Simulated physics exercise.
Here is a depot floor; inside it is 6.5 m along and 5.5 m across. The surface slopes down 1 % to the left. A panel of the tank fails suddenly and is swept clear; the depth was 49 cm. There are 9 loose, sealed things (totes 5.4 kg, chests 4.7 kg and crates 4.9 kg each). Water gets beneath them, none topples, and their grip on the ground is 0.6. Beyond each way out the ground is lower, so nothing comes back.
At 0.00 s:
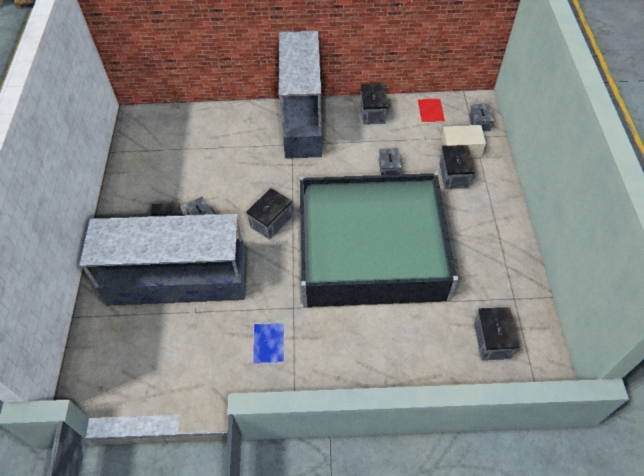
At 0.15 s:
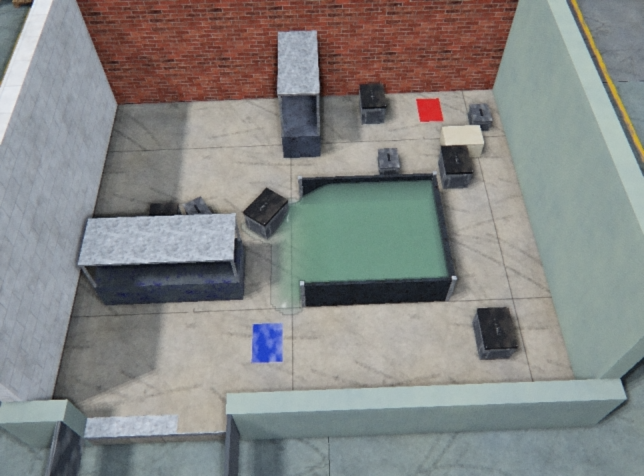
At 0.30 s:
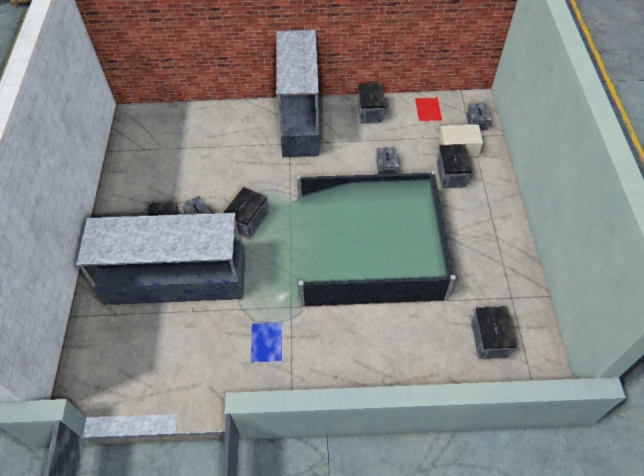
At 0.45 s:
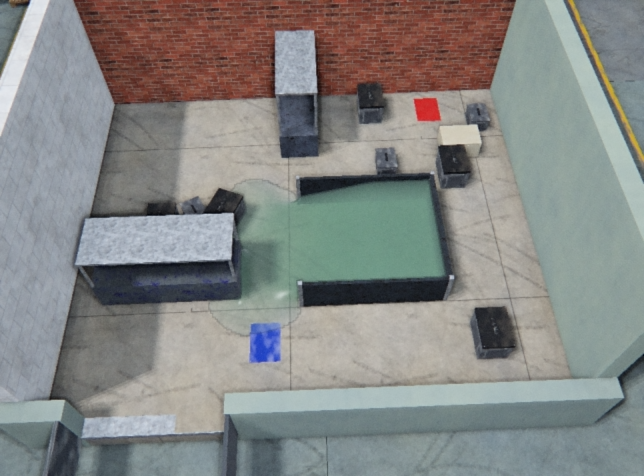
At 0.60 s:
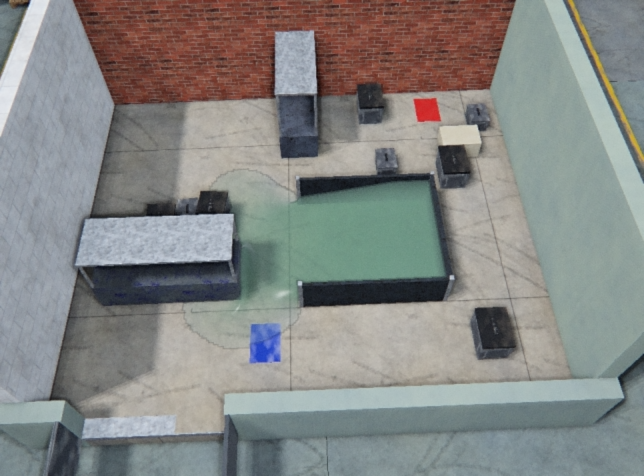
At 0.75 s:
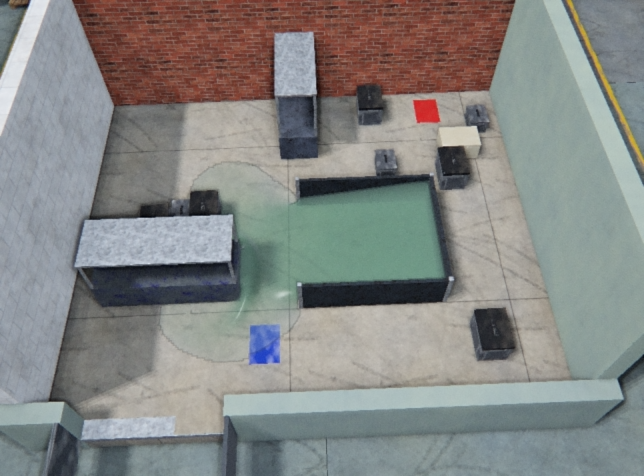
On a depot floor, one side of a tank of green water gave way and the water spread left, pushing a dark chest leftward before smaller things beside it shifted a little too.
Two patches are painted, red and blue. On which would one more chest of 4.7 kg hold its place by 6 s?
On the red patch.
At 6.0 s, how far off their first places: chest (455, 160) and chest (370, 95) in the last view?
In turn: 0 cm, 0 cm.
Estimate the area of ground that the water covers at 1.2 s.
About 12 m2.
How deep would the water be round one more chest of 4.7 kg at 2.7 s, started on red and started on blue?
In turn 0 and 5 cm.
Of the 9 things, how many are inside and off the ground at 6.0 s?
I count 3.
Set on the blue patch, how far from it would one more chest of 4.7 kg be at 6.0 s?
About 120 cm.
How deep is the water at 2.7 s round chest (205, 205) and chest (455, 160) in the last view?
Roughly 14 and 0 cm.
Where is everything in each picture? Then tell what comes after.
The first frame shows a chest at (269, 206) rests on the ground; a tote at (199, 210), on the bottom; the red patch at (431, 110); the blue patch at (269, 343); water covers 3.2 m2; 0 of 9 have shifted.
The second frame shows a chest at (266, 206) rests on the ground, 3 cm from its start; a tote at (197, 209) rests on the ground; the red patch at (430, 110); the blue patch at (267, 343); water covers 3.9 m2; 0 of 9 have shifted.
The third frame shows a chest at (245, 205), on the bottom, 31 cm from its start; a tote at (196, 209) rests on the ground; the red patch at (428, 109); the blue patch at (266, 342); 4.9 m2 under water; 1 of 9 have shifted.
The fourth frame shows a chest at (223, 205) rests on the ground, 62 cm from its start; a tote at (194, 209), on the bottom; the red patch at (427, 110); the blue patch at (265, 342); 5.7 m2 under water; 1 of 9 have shifted.
The fifth frame shows a chest at (211, 206), on the bottom, 78 cm from its start; a tote at (188, 209), on the bottom, 11 cm from its start; the red patch at (427, 110); the blue patch at (265, 343); water covers 6.8 m2; 2 of 9 have shifted.
The sixth frame shows a chest at (203, 205) rests on the ground, 89 cm from its start; a tote at (182, 210) rests on the ground, 19 cm from its start; the red patch at (426, 111); the blue patch at (265, 344); 7.8 m2 under water; 3 of 9 have shifted.
After 1.2 s on red it would be 0 cm off in 0 cm of water; on blue it would be 17 cm off in 3 cm of water.
After 2.7 s on red it would be 0 cm off in 0 cm of water; on blue it would be 84 cm off in 5 cm of water.
After 4.2 s on red it would be 0 cm off in 0 cm of water; on blue it would be 120 cm off in 2 cm of water.
After 6.0 s on red it would be 0 cm off in 0 cm of water; on blue it would be 122 cm off in 1 cm of water.
